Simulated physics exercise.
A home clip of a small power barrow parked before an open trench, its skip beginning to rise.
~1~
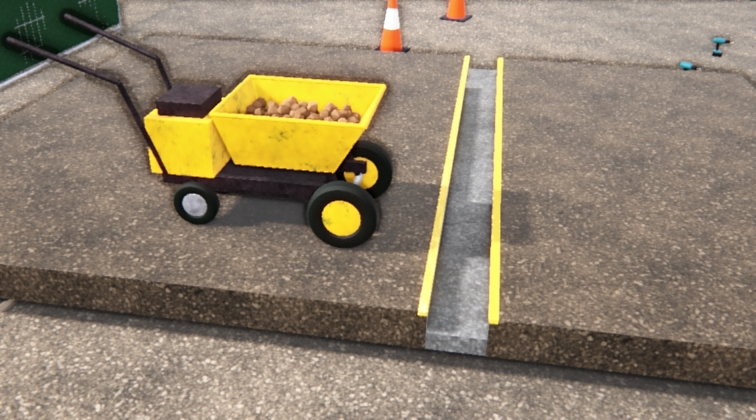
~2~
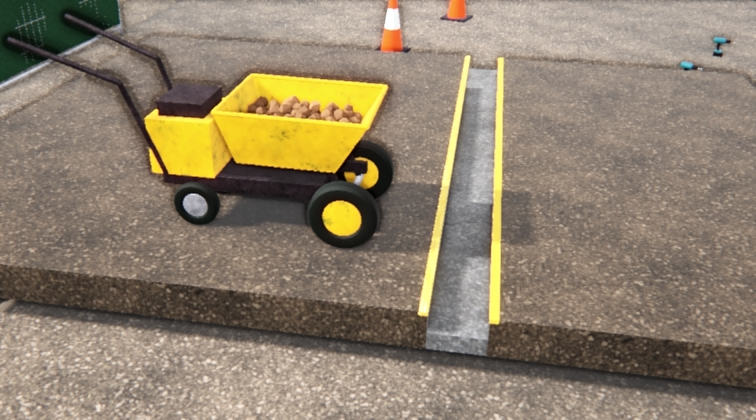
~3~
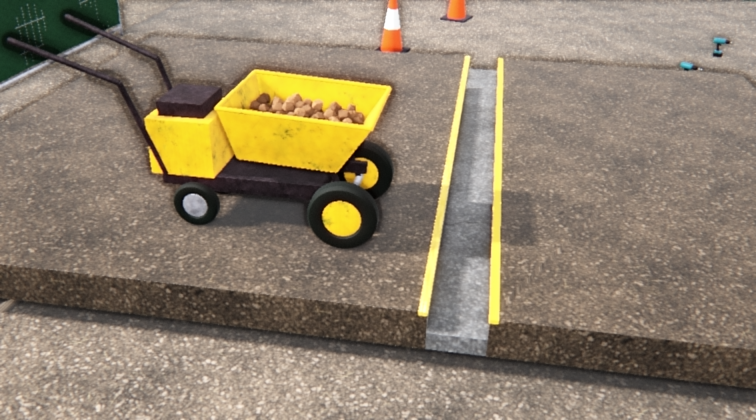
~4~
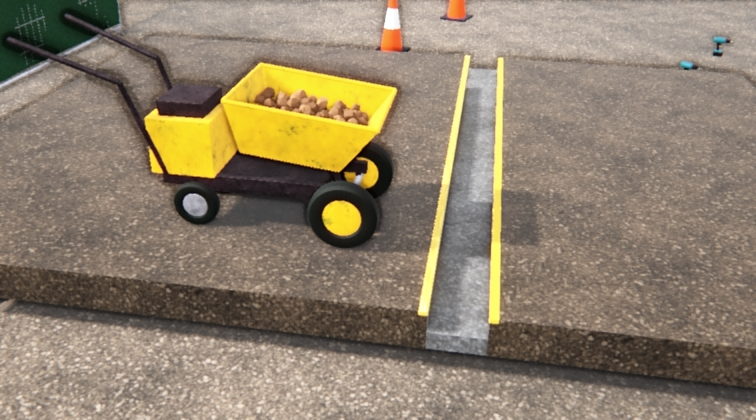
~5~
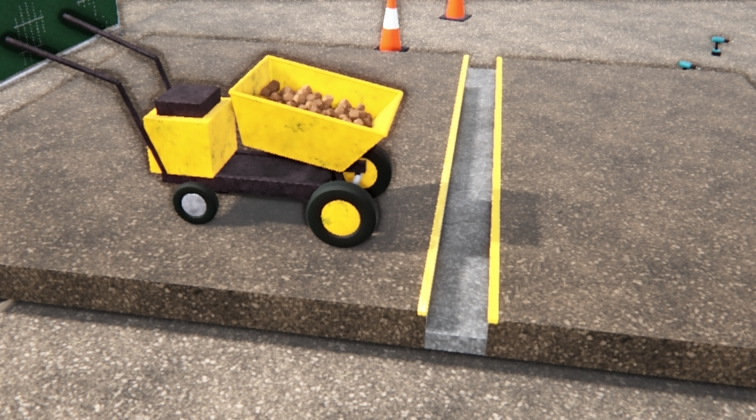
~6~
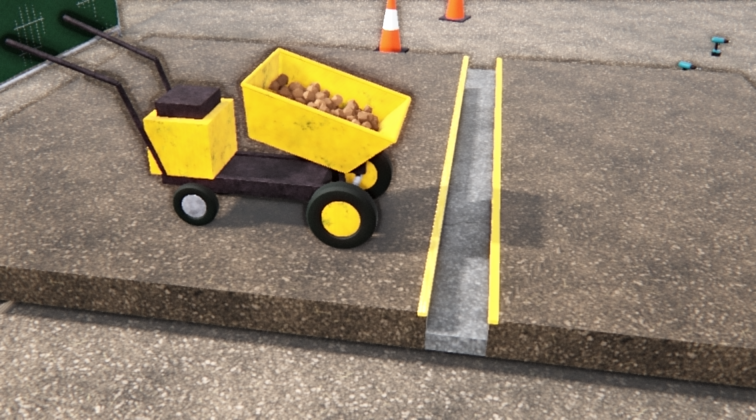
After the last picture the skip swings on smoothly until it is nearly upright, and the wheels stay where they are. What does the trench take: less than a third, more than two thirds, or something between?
Between the edges lies more than two thirds of the load.
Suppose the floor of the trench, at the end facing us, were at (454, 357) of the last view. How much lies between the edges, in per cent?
Roughly 90 in a hundred.
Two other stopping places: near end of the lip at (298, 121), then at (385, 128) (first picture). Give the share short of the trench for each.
Roughly 50 per cent, and 0 per cent.
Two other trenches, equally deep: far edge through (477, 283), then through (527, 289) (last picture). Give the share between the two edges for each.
Roughly 60 per cent, and 100 per cent.
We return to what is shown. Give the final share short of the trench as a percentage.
It comes to 0 per cent or so.
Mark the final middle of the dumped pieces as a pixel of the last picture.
Close to (471, 237).
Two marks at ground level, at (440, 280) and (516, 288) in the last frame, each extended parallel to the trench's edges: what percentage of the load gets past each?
The first gives 90 %, the second 10 %.
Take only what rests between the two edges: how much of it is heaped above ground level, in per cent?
Roughly 25 in a hundred.
Just after the last frame, skip tipped steeply; every one in the skip.
A moment on, skip tipped right over; roughly two thirds in the skip; roughly a quarter in or heaped over the trench; about a tenth beyond it; just a few falling.
Further on, skip tipped right over; just a few in the skip; the larger part in or heaped over the trench; roughly a quarter beyond it.
When it is over, skip tipped right over; just a few short of the trench; the larger part in or heaped over the trench; roughly a quarter beyond it.
